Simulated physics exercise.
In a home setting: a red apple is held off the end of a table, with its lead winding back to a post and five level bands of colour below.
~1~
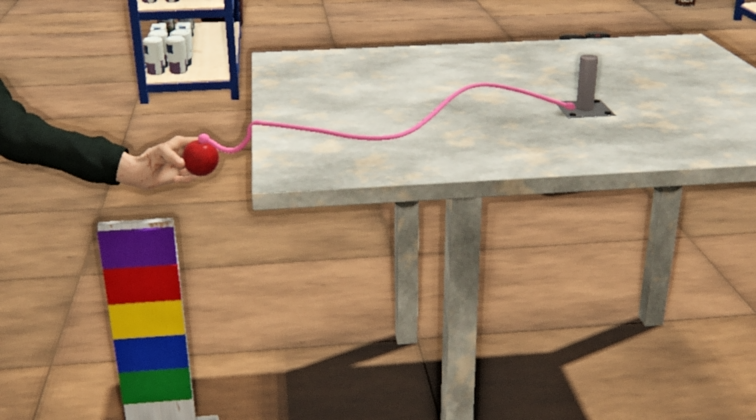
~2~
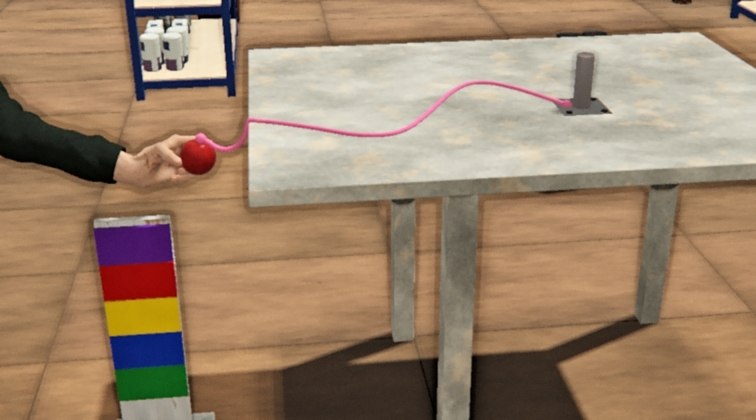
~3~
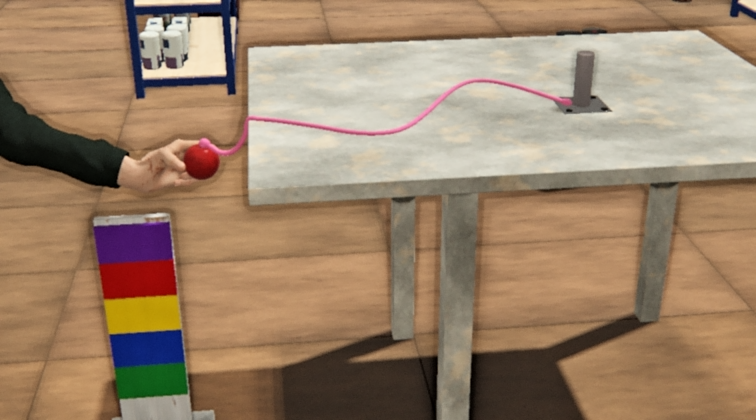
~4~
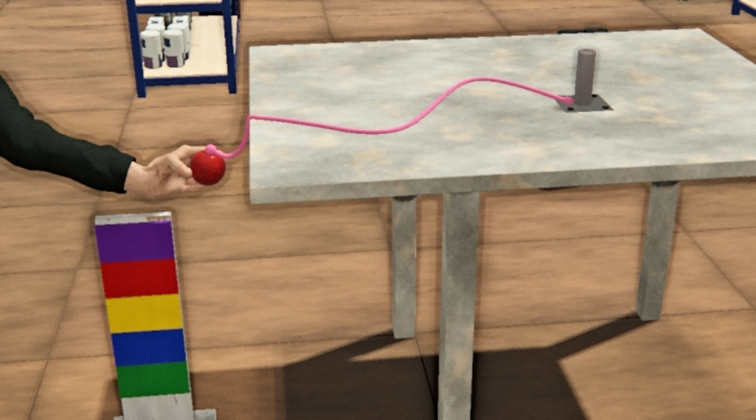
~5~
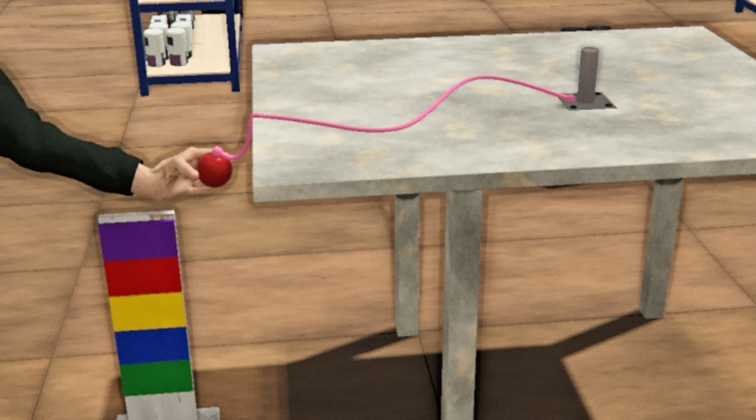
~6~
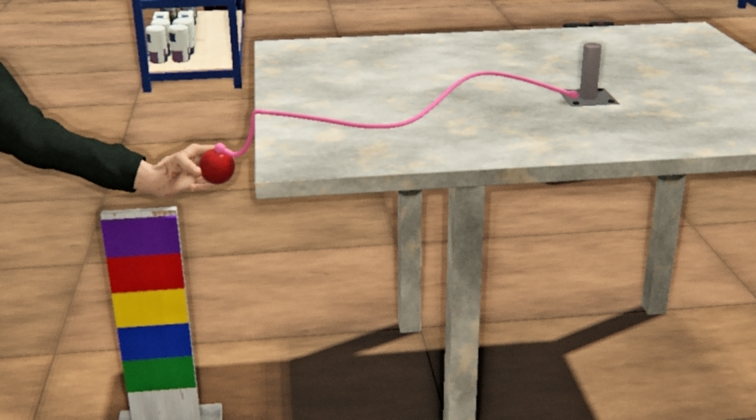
A hand held a small red ball tied to a pink cord beside a gray table, above a striped color panel, and shifted it slightly down and to the right.
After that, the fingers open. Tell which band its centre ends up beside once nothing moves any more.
Beside the yellow band.
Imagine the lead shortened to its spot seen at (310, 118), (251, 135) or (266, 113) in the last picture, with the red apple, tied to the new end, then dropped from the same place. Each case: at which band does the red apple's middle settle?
Above them all; red; purple.
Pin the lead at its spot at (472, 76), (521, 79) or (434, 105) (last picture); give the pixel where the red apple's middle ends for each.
Expect roughly (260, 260) for the first, (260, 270) for the second and (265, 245) for the third.
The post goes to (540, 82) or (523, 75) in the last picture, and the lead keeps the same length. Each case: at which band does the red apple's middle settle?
Result 1: Blue. Result 2: Blue.
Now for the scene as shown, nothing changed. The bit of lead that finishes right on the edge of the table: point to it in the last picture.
Look around (377, 127).
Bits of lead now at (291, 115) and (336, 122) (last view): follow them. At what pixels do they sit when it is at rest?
First one close to (258, 189), second close to (256, 146).
Early on, apple near (233, 285); level with red.
Midway, apple near (293, 281); level with yellow.
Near the end, apple near (258, 298); level with yellow.
Finally, apple near (265, 297); level with yellow. Its centre hangs level with the yellow band.
